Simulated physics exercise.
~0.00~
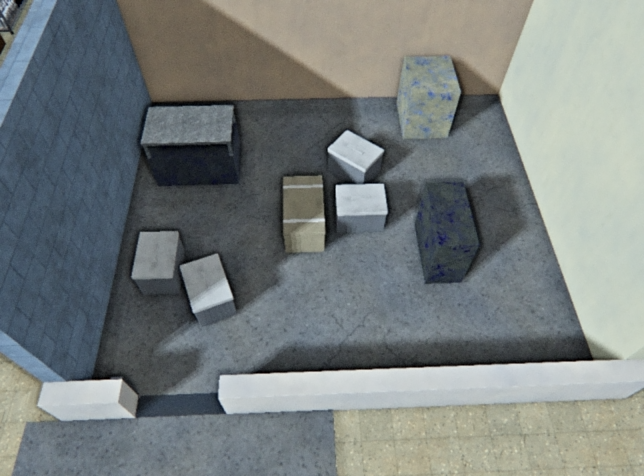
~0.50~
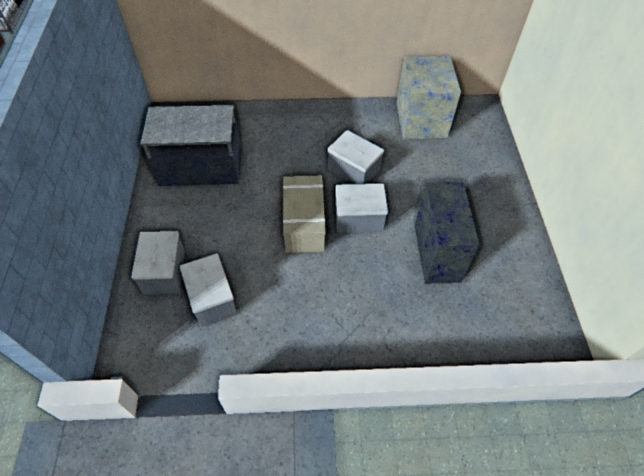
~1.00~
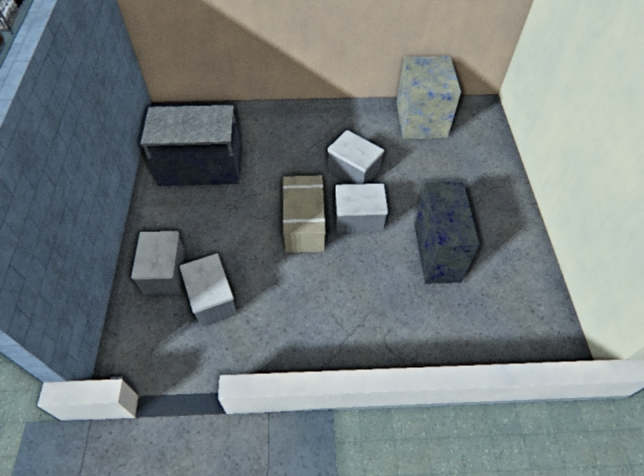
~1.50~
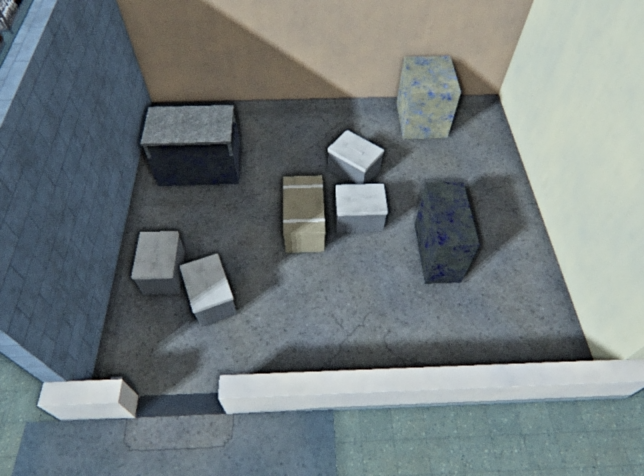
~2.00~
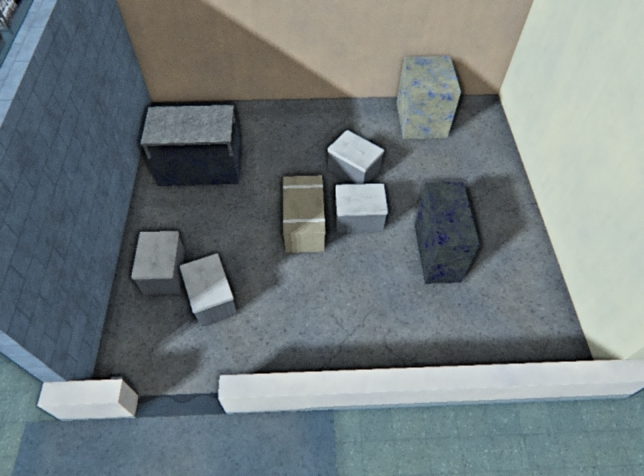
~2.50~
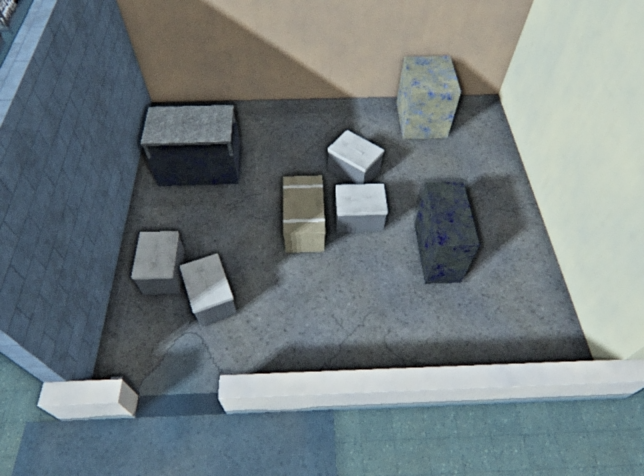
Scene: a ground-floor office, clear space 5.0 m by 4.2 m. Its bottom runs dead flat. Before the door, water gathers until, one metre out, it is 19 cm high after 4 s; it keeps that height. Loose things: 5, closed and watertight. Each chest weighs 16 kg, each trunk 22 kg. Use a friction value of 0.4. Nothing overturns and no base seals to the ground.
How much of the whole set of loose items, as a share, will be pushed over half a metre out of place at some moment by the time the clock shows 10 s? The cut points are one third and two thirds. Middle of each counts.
It falls between one third and two thirds.
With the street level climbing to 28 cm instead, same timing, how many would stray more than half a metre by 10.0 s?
With that change, 5 of them.
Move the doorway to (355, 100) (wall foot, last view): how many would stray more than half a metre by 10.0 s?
0.
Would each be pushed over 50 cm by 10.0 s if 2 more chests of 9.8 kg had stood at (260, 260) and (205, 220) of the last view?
First one goes beyond it, second one goes beyond it.
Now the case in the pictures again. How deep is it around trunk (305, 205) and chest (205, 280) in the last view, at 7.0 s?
First roughly 3 cm, second roughly 6 cm.
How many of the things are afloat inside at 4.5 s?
The number is 0.
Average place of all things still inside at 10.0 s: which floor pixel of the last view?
Mean floor pixel: About (304, 204).
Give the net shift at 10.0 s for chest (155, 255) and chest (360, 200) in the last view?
First 100 cm, then 20 cm.
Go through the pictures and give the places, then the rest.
The first frame shows a chest at (155, 253) rests on the ground; a chest at (361, 198) rests on the ground; water covers 0.0 m2; 0 of 5 have shifted.
The second frame shows a chest at (155, 253), on the bottom; a chest at (361, 198) rests on the ground; water covers 0.0 m2; 0 of 5 have shifted.
The third frame shows a chest at (155, 253) rests on the ground; a chest at (361, 198) rests on the ground; water covers 0.0 m2; 0 of 5 have shifted.
The fourth frame shows a chest at (155, 253) rests on the ground; a chest at (361, 198) rests on the ground; 0.0 m2 under water; 0 of 5 have shifted.
The fifth frame shows a chest at (155, 253), on the bottom; a chest at (361, 198), on the bottom; water covers 0.0 m2; 0 of 5 have shifted.
The sixth frame shows a chest at (155, 253), on the bottom; a chest at (361, 198), on the bottom; water covers 0.3 m2; 0 of 5 have shifted.
After 3.5 s 0 of 5 are over 50 cm from their spots; 0 afloat.
After 4.5 s 0 of 5 are over 50 cm from their spots; 0 afloat.
After 7.0 s 2 of 5 are over 50 cm from their spots; 1 afloat.
After 10.0 s 2 of 5 are over 50 cm from their spots, and 2 have been at some point; 3 afloat.
